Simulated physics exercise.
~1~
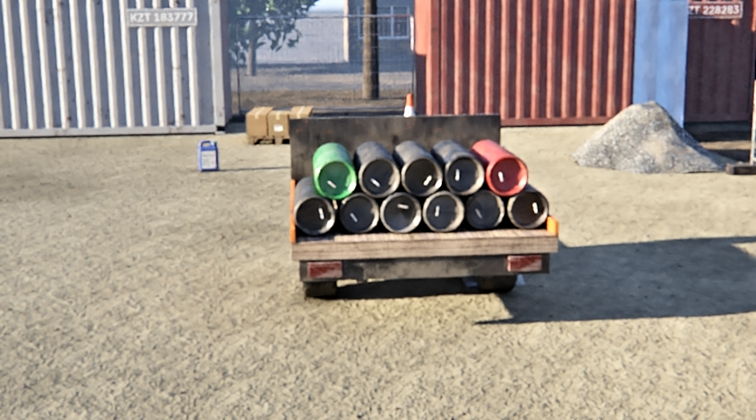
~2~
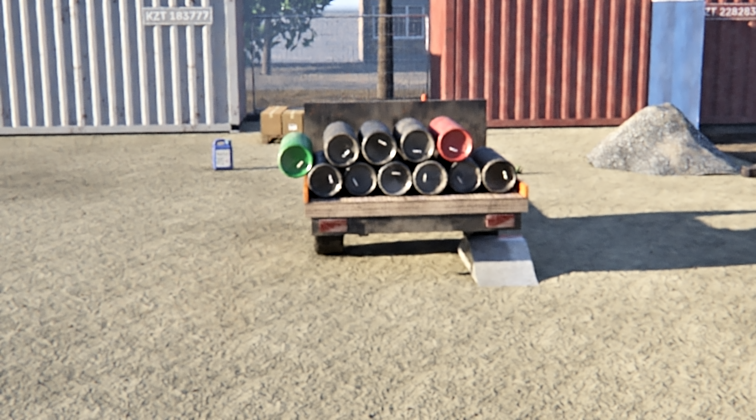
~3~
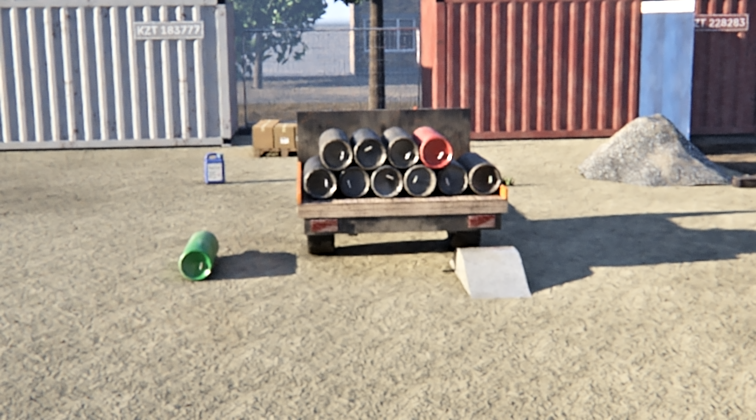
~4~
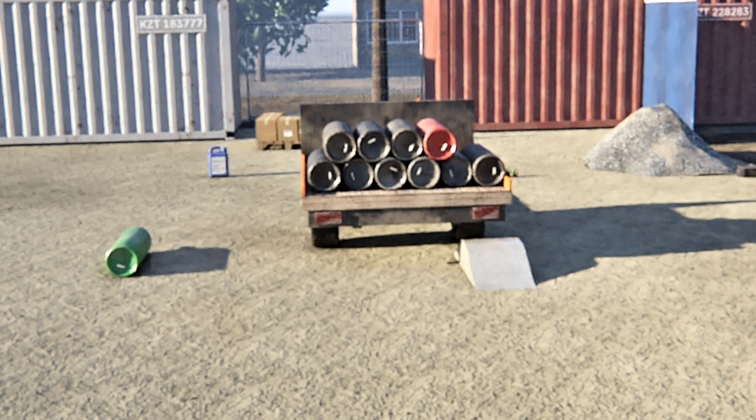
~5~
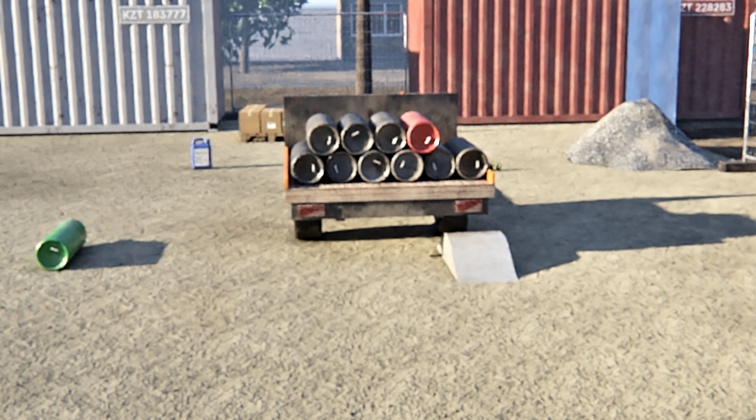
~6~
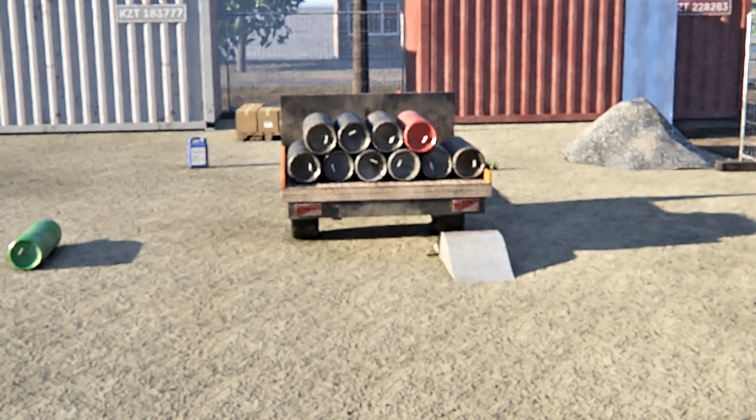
A flatbed truck stacked with two rows of gas cylinders, mostly black with a green one at the upper left and a red one at the upper right, rolls over a pale hump with its right wheel in a gravel yard. The bed drops back level, and the top row shifts left. The green cylinder slips off the left side and lands on the ground, while the red one rolls left but stays up on the others. As the truck stands still, the green cylinder keeps rolling away to the left. It ends near the left edge of the view, with the red still aboard.
